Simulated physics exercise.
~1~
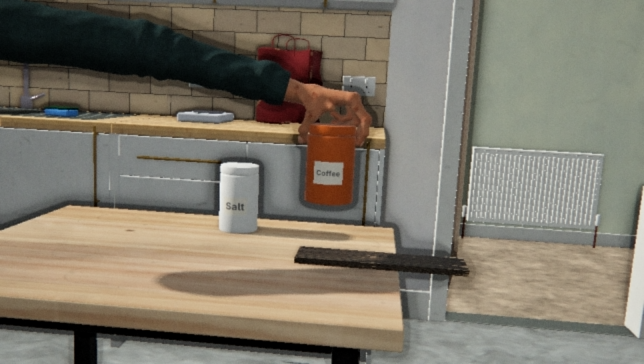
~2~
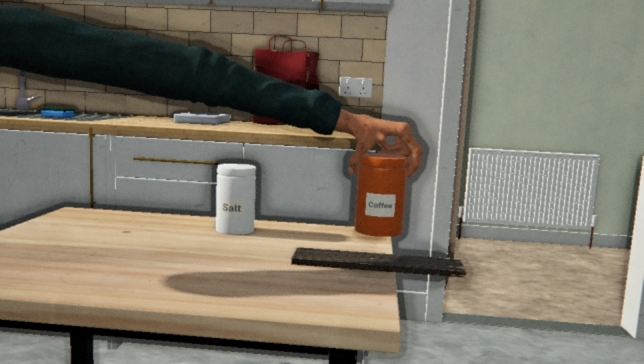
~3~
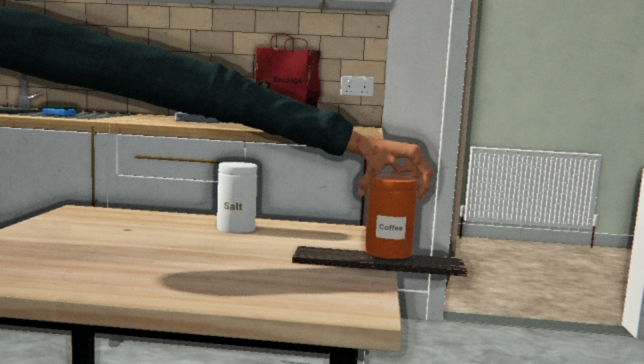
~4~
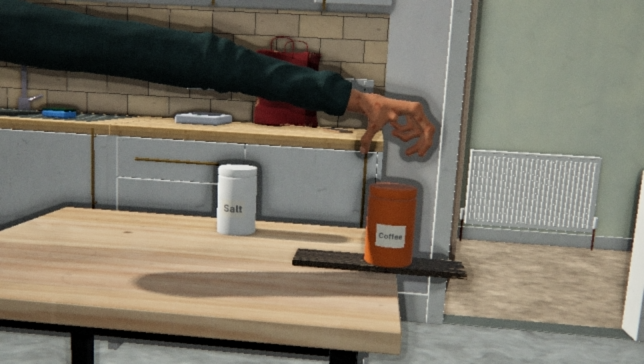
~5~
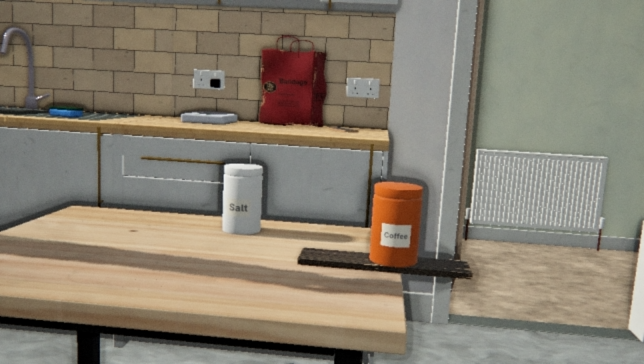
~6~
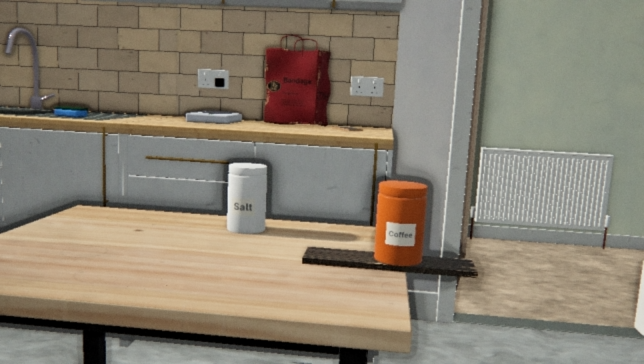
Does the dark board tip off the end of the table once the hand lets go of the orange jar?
No, the board keeps its balance on the table's end, with the orange jar standing upright on it.
